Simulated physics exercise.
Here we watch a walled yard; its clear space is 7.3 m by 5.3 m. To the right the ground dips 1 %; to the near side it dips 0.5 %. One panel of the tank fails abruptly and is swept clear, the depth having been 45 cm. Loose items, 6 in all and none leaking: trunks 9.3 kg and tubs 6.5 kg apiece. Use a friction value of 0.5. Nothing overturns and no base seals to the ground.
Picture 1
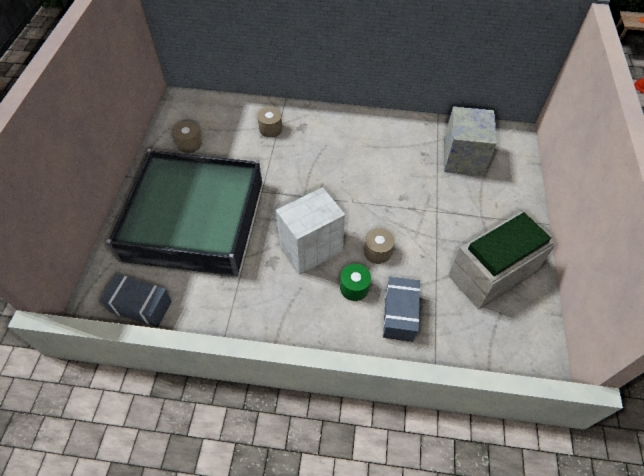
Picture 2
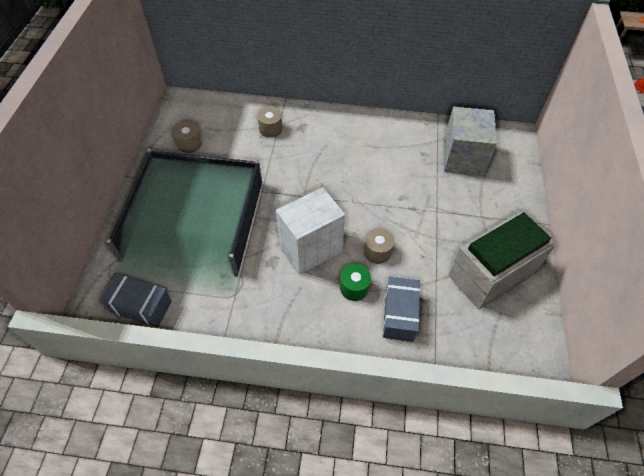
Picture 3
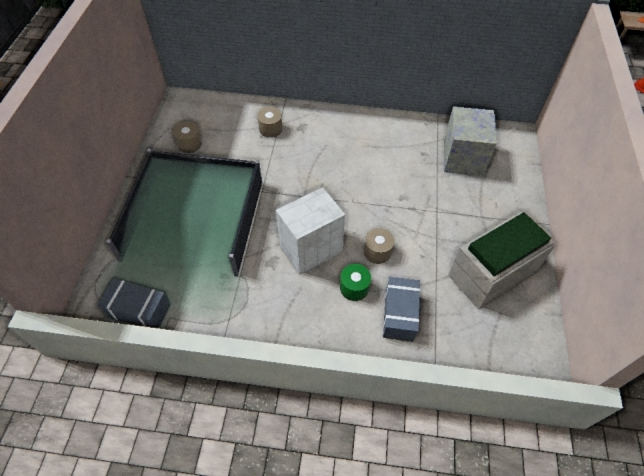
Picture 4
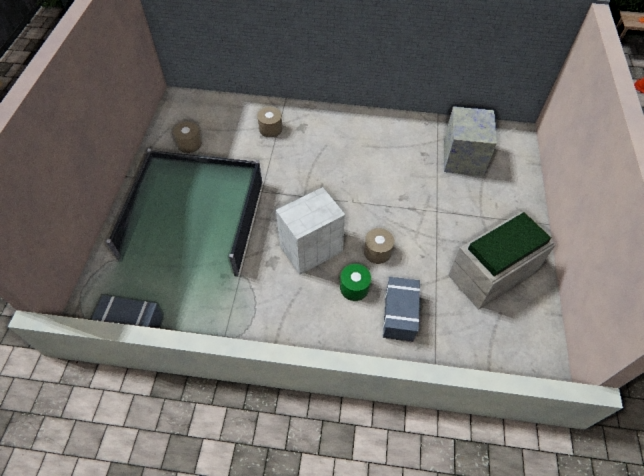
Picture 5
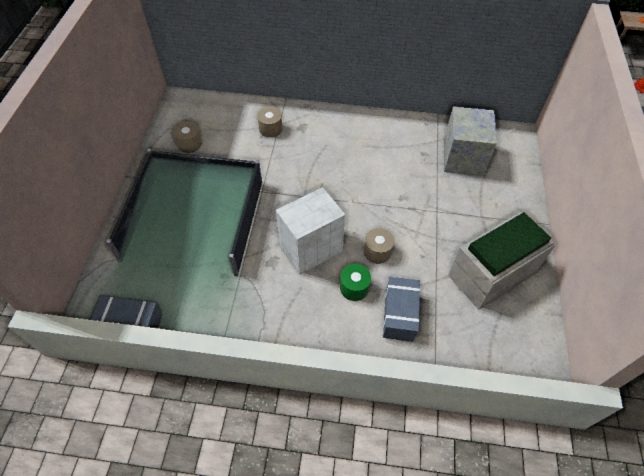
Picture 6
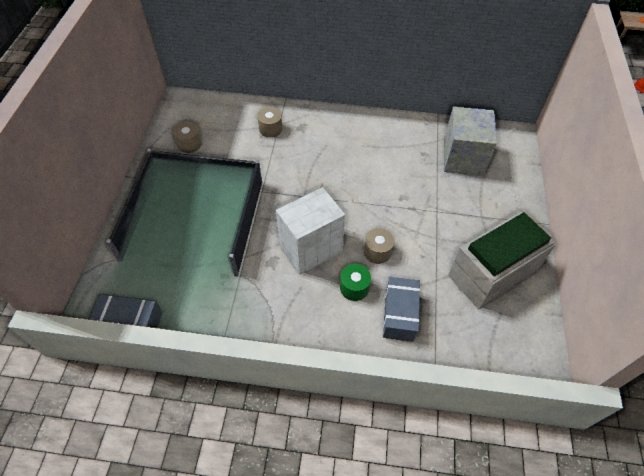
Water spreads from the dark-framed tank at the left of a walled, pale-floored yard, seen from above by a still camera, once its near panel is suddenly gone. A striped dark trunk in the near left corner shifts slightly towards the near wall, then rests as the greenish sheet widens. The green tub, brown tubs, other striped trunk, pale block, speckled block and green-topped box stay put.
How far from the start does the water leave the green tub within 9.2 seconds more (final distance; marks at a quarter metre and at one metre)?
By the end, the green tub is taken a long way.
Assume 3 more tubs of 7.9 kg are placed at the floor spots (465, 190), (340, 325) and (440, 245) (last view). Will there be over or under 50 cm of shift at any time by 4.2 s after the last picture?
Answers, first to last: Not exceeding, exceeding, exceeding.
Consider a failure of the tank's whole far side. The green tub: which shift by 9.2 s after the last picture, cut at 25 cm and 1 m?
Note: Green tub essentially stationary.
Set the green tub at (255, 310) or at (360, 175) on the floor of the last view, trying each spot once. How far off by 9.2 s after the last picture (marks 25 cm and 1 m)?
Try one: It is washed away. Try two: It hardly moves.
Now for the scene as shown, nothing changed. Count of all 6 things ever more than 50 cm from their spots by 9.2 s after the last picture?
4.
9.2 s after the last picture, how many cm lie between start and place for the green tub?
I'd estimate some 450 centimetres.
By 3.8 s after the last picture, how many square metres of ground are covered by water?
Somewhere about 24 m2, give or take.
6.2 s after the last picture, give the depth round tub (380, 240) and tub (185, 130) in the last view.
I'd estimate 2 cm for the first and 1 cm for the second.
Then, 1.2 s after the last picture the green tub is near (356, 277), 0.0 m from its start, aground; 1 afloat.
Then, 3.8 s after the last picture the green tub is near (469, 238), 1.9 m from its start, aground; 2 afloat.
Then, 6.2 s after the last picture the green tub is near (514, 166), 3.5 m from its start, afloat; 3 afloat.
Then, 9.2 s after the last picture the green tub is near (503, 115), 4.4 m from its start, afloat; 4 afloat.
